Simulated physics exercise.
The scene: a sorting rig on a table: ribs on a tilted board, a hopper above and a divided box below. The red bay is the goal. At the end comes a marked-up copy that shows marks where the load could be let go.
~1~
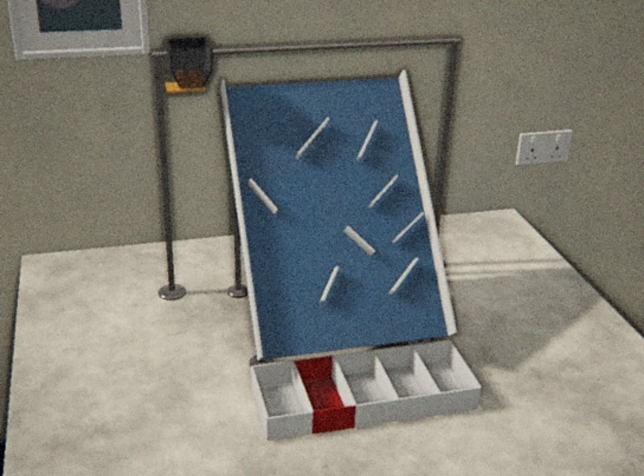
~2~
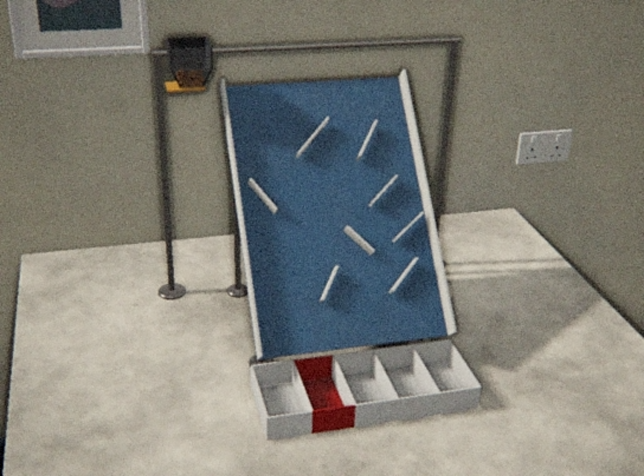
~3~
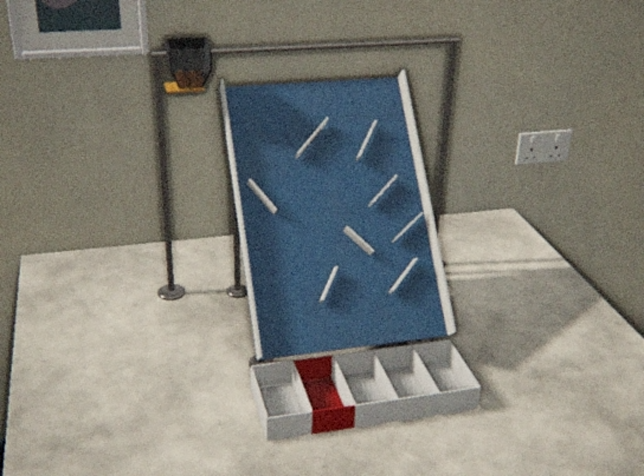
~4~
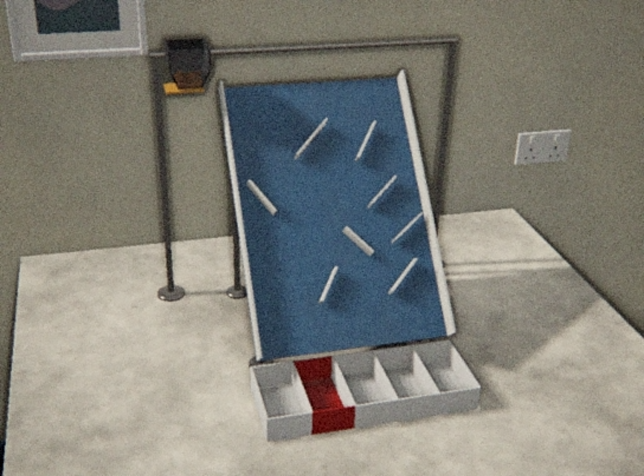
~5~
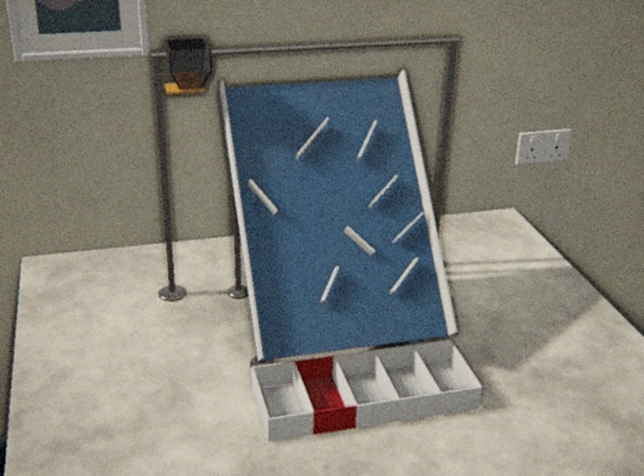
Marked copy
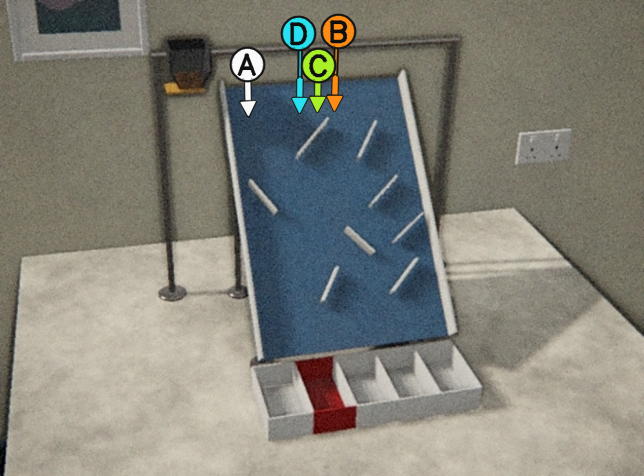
At the start, a dark hopper hangs from a metal rail at the upper left, beside a tilted blue board with pale ribs, above a white divided box with one red bay. Nothing visibly moves after that; the hopper stays in place, and the board and bays remain empty throughout.
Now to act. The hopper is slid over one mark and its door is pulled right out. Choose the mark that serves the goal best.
Best: D.
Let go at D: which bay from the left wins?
The second.
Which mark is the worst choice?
B it is.
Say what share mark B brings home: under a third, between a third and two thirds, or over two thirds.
Mark B gives under a third.
On the marked copy, mark A meets the board at (248, 110); mark B meets the board at (334, 105); mark C meets the board at (317, 106); mark D meets the board at (299, 107).
If A is chosen, about a third in the red bay, about half in other bays, a small part outside the box.
If B is chosen, a small part in the red bay, most in other bays, a small part outside the box.
If C is chosen, about a third in the red bay, about half in other bays.
If D is chosen, about half in the red bay, about a third in other bays, a small part outside the box.
